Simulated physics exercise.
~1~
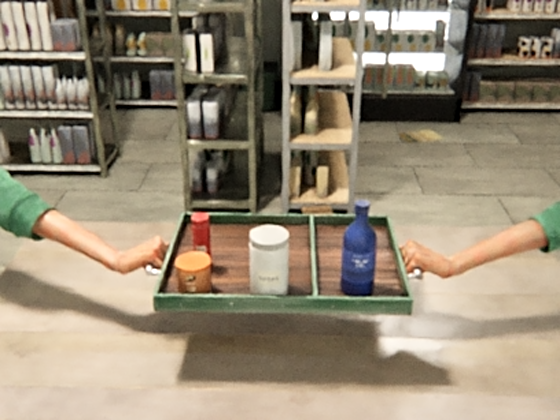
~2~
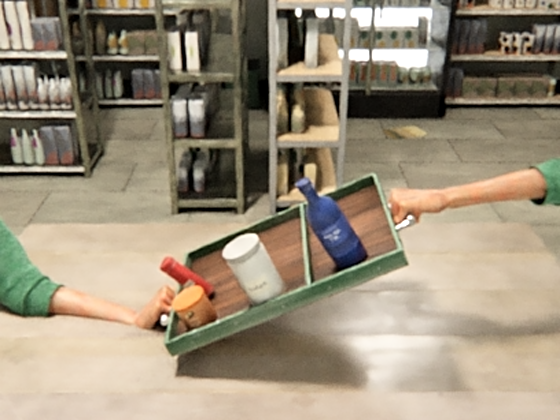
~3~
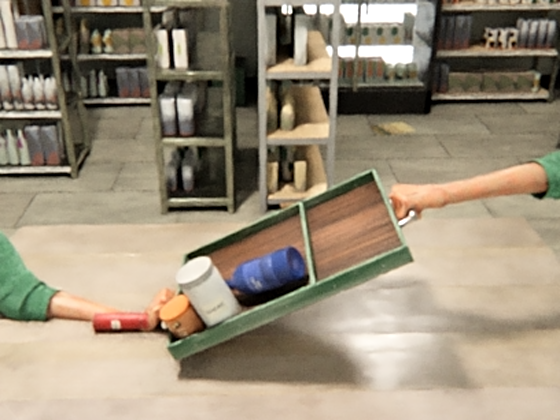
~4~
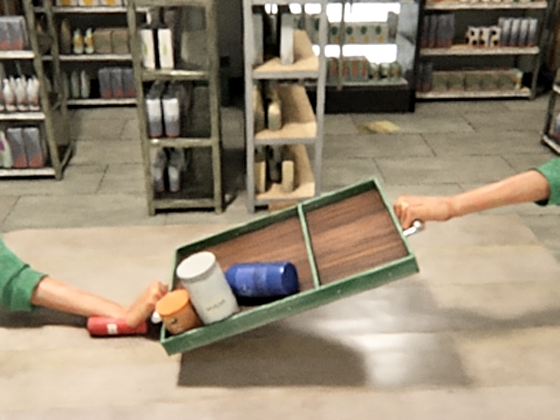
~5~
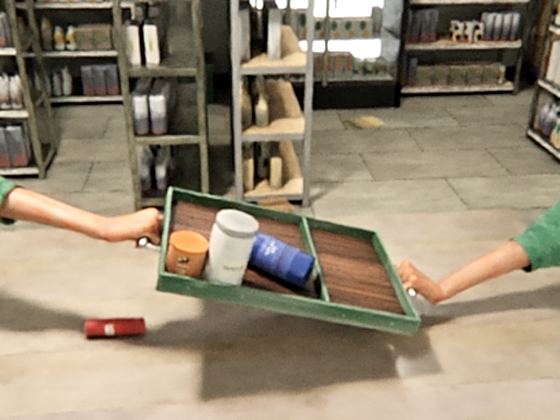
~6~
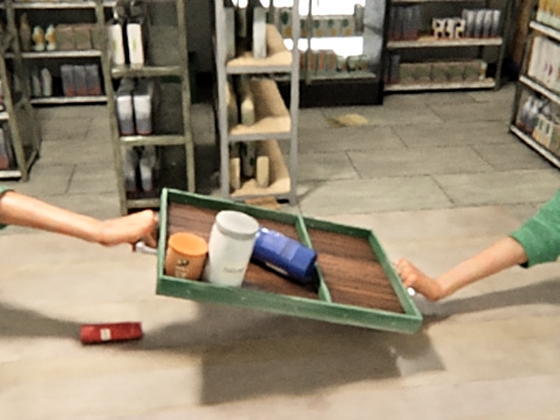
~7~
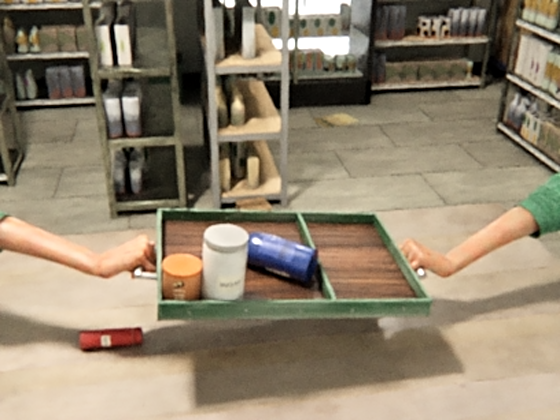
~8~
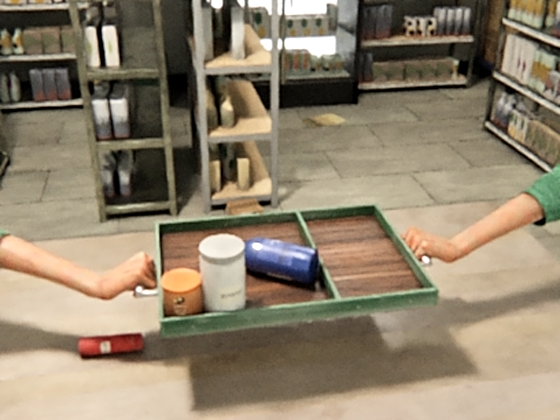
A held tray tips left, dropping a shaker and toppling a bottle, tilts right, then levels.
